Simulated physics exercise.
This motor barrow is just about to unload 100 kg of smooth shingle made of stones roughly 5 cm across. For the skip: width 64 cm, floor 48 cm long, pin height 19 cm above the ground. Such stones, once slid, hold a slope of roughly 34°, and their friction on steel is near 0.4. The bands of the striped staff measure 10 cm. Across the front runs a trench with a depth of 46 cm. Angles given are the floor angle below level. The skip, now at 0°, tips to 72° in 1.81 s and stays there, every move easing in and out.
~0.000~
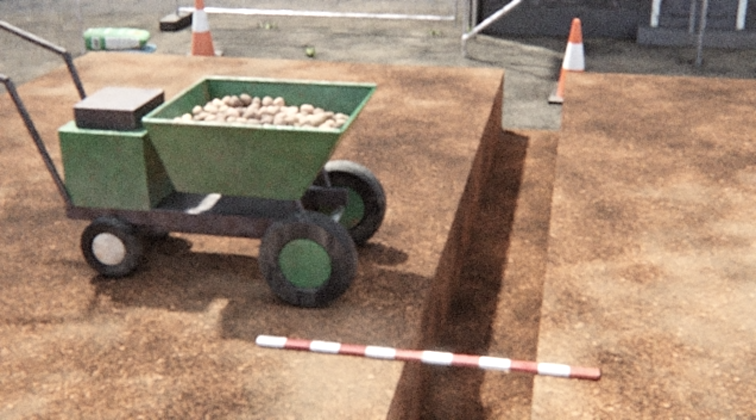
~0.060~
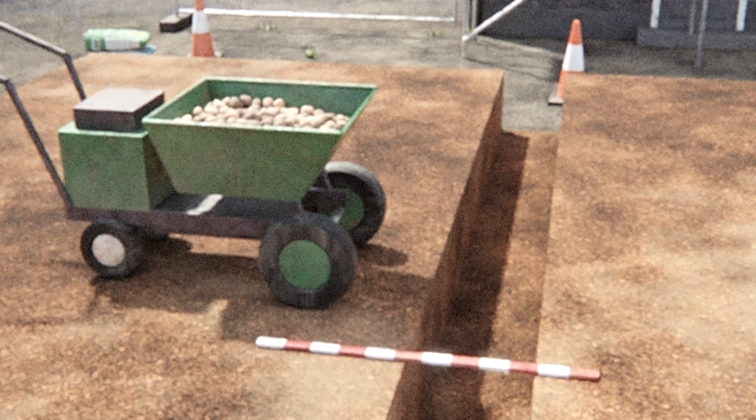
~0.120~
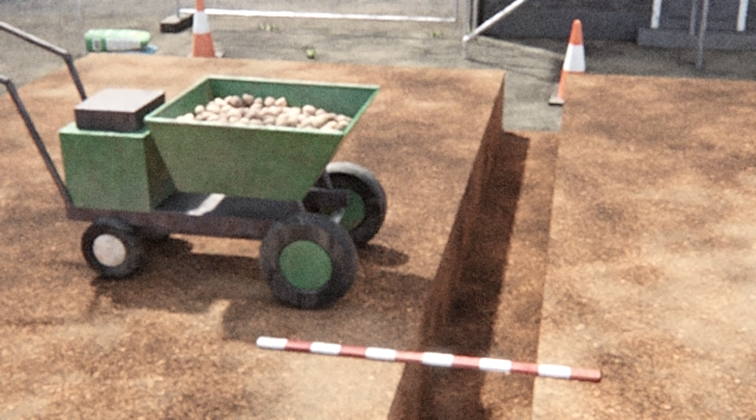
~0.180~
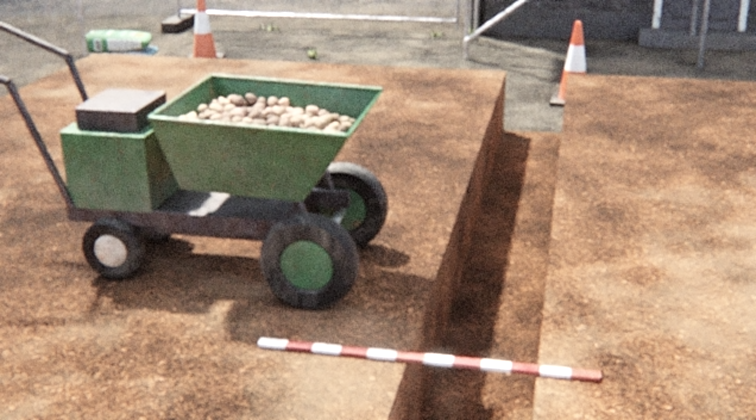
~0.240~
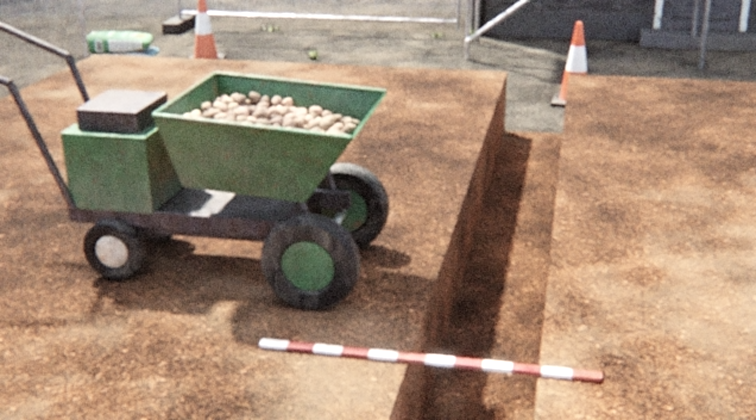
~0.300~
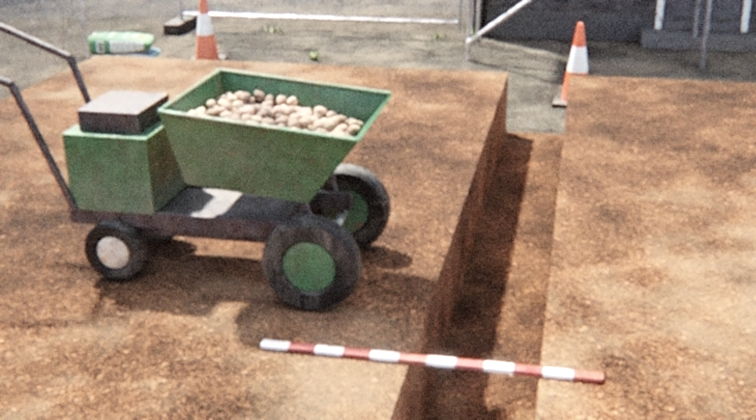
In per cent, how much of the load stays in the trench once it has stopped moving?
I would say about 97 per cent.
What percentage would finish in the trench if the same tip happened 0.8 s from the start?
It would come to roughly 80 per cent.
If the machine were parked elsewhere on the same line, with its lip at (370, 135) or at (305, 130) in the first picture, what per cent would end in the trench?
The first start gives about 75 per cent, the second about 100.
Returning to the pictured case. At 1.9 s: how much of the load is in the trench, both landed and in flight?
Some 55 per cent of the load by that point.
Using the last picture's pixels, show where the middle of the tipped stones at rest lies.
Look at roughly (502, 376).
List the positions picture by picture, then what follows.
The skip is at 0°, its lip at (340, 133); the top of the load is at (242, 112), in the first frame.
The skip is at 0°, its lip at (340, 134); the top of the load is at (242, 113); the stones move at 0.1 m/s on average, in the second frame.
Lip at (343, 135), floor tilted 1°, highest stones at (244, 112); the stones move at 0.1 m/s on average, in the third frame.
Lip at (346, 136), floor tilted 2°, highest stones at (241, 111); the stones move at 0.2 m/s on average, in the fourth frame.
The skip is at 3°, its lip at (351, 139); the top of the load is at (245, 109); the stones move at 0.2 m/s on average, in the fifth frame.
The skip is at 5°, its lip at (357, 141); the top of the load is at (244, 106); the stones move at 0.3 m/s on average, in the sixth frame.
After 1.4 s the floor is at 61°; 100 % in the skip; the foremost stones are at (469, 215).
After 1.9 s the floor is at 72°; 44 % in the skip, 54 % in the trench, 2 % past the trench; the foremost stones are at (595, 288).
After 2.3 s the floor is at 72°; 21 % in the skip, 76 % in the trench, 3 % past the trench; the foremost stones are at (658, 288).
After 4.2 s the floor is at 72°; 0 % in the skip, 97 % in the trench, 3 % past the trench; the foremost stones are at (674, 288).
